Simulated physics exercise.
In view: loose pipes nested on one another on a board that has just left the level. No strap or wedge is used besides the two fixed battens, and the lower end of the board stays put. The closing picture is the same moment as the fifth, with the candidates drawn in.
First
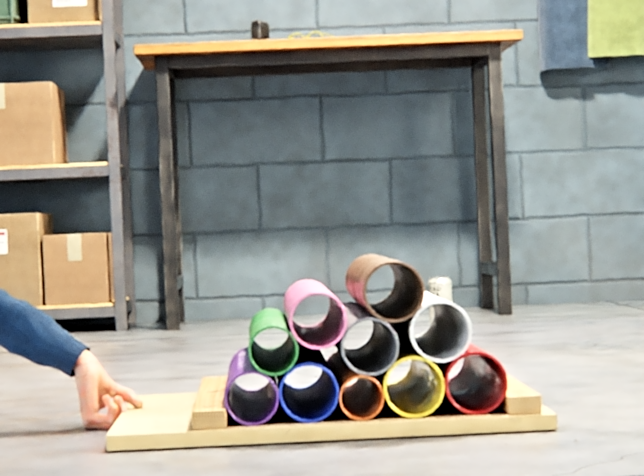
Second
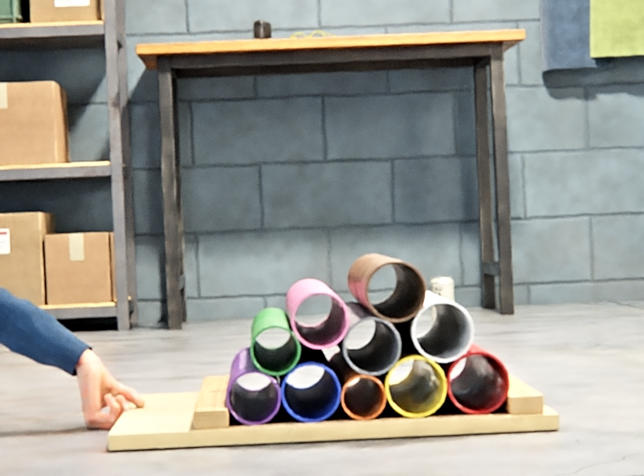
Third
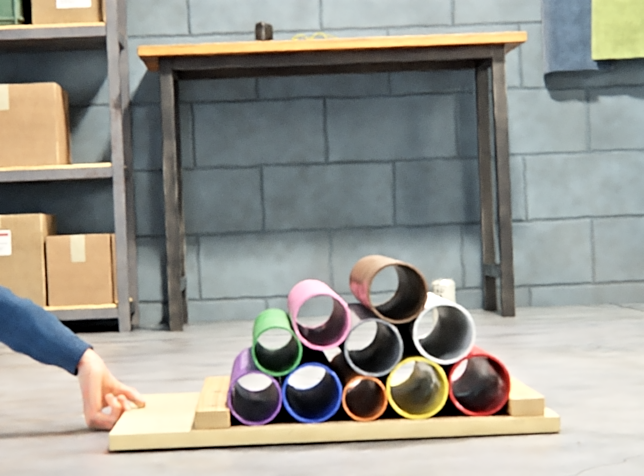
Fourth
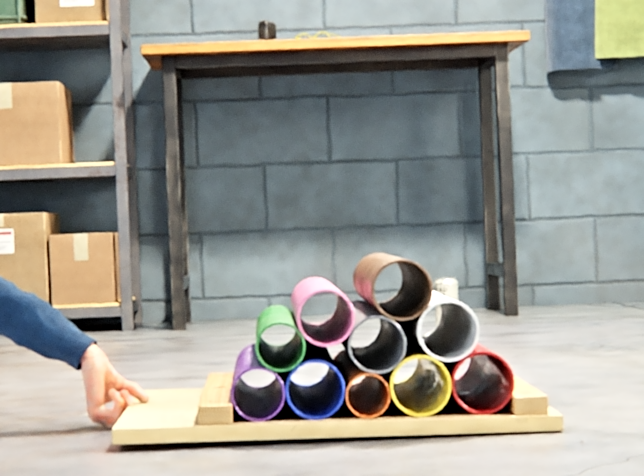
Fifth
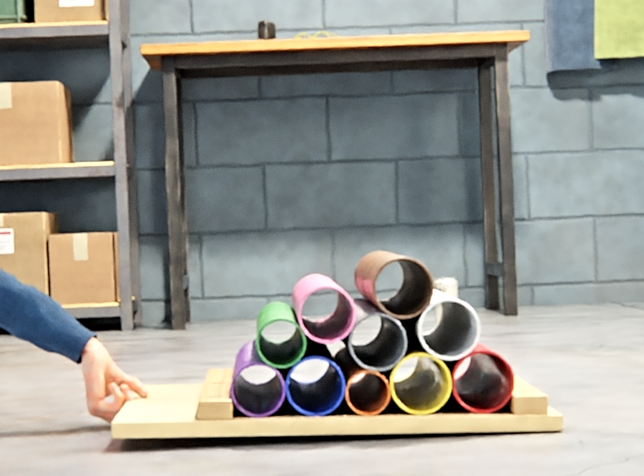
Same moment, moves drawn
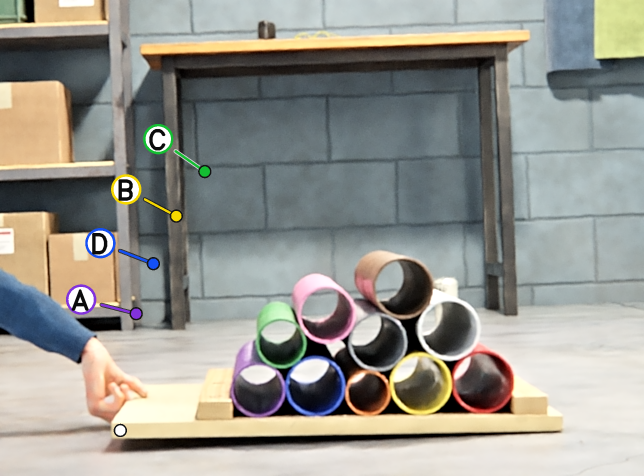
On the floor of a storage room, a stack of colourful pipes sat nested on a wooden board while a hand at the left raised that end very slightly, and the pipes barely moved.
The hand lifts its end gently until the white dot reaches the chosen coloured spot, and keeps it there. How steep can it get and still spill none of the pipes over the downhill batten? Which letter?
The answer is mark D.
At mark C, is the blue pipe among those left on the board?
Yes.
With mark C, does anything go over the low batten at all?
Yes, at C.
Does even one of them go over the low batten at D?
No.
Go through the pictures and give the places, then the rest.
In the first frame, yellow pipe (414, 387); red pipe (476, 383); green pipe (274, 350).
In the second frame, green pipe (276, 350); grey pipe (372, 346).
In the third frame, board (327, 403); pink pipe (322, 321).
In the fourth frame, board (330, 400); purple pipe (258, 394); blue pipe (315, 389).
In the fifth frame, board (330, 398); purple pipe (258, 390); blue pipe (315, 387).
On the copy, A at (136, 314); B at (177, 216); C at (205, 172); D at (154, 264); the white dot at (121, 430).
On D. First, board at 15°.
Then, board at 24°.
Finally, board at 24°, none over the low batten.
By contrast, A none over the low batten; B two over the low batten (white, brown); C five over the low batten.
